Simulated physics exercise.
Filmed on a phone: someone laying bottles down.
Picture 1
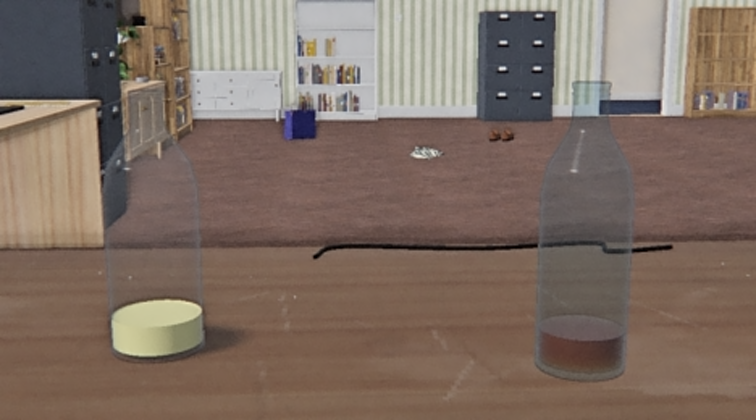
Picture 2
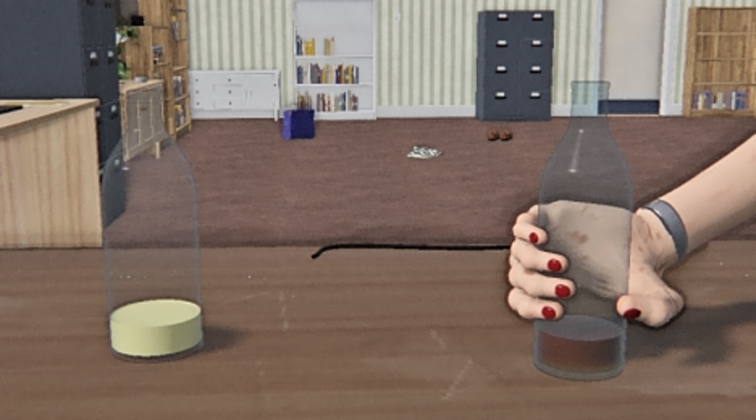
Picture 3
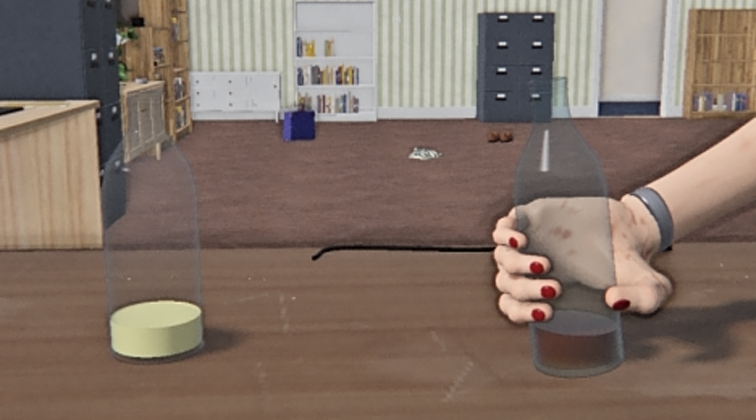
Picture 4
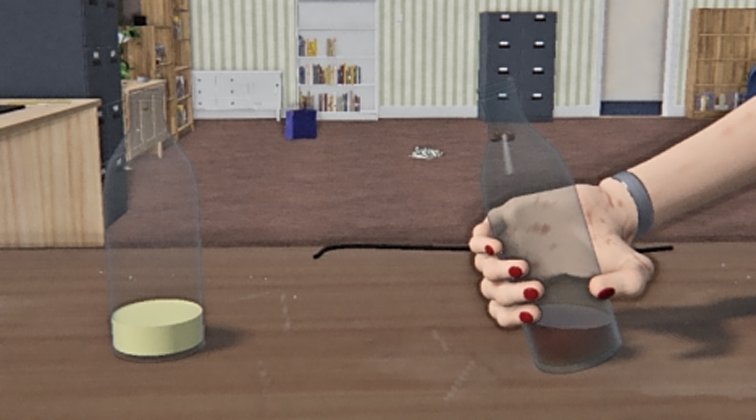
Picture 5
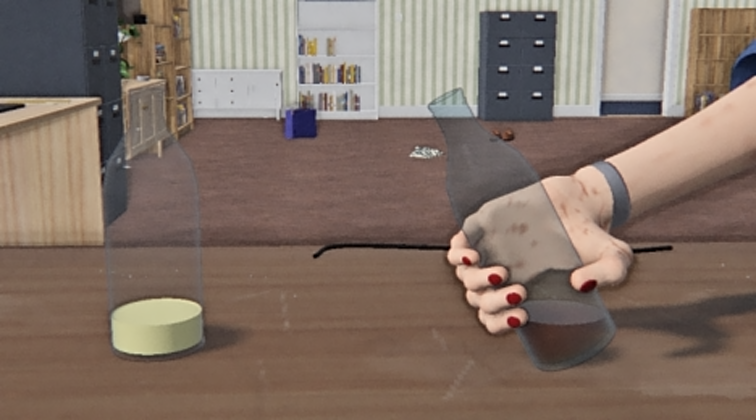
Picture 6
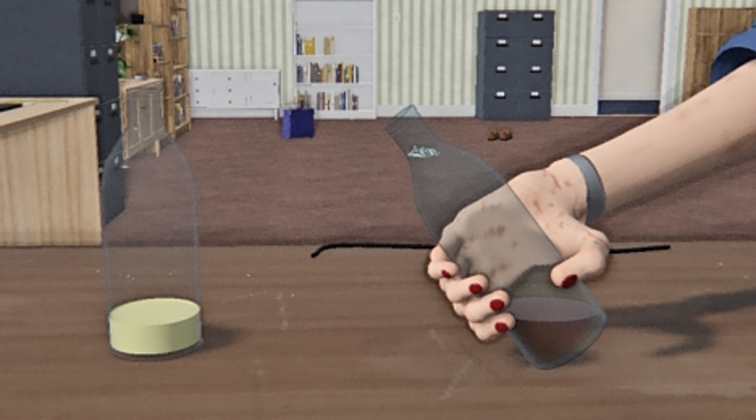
On a wooden tabletop, a hand grasps the right of two bottles and tilts it leftward.
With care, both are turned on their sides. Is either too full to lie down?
The left one keeps it in and the right one keeps it in.
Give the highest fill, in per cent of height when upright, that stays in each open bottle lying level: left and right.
First 26 %, second 24 %.
A moment on, the right bottle is nearly down; right bottle, all still inside.
Further on, the right bottle lies flat; right bottle, all still inside.
When it is over, both lie flat; right bottle, all still inside; left bottle, all still inside.
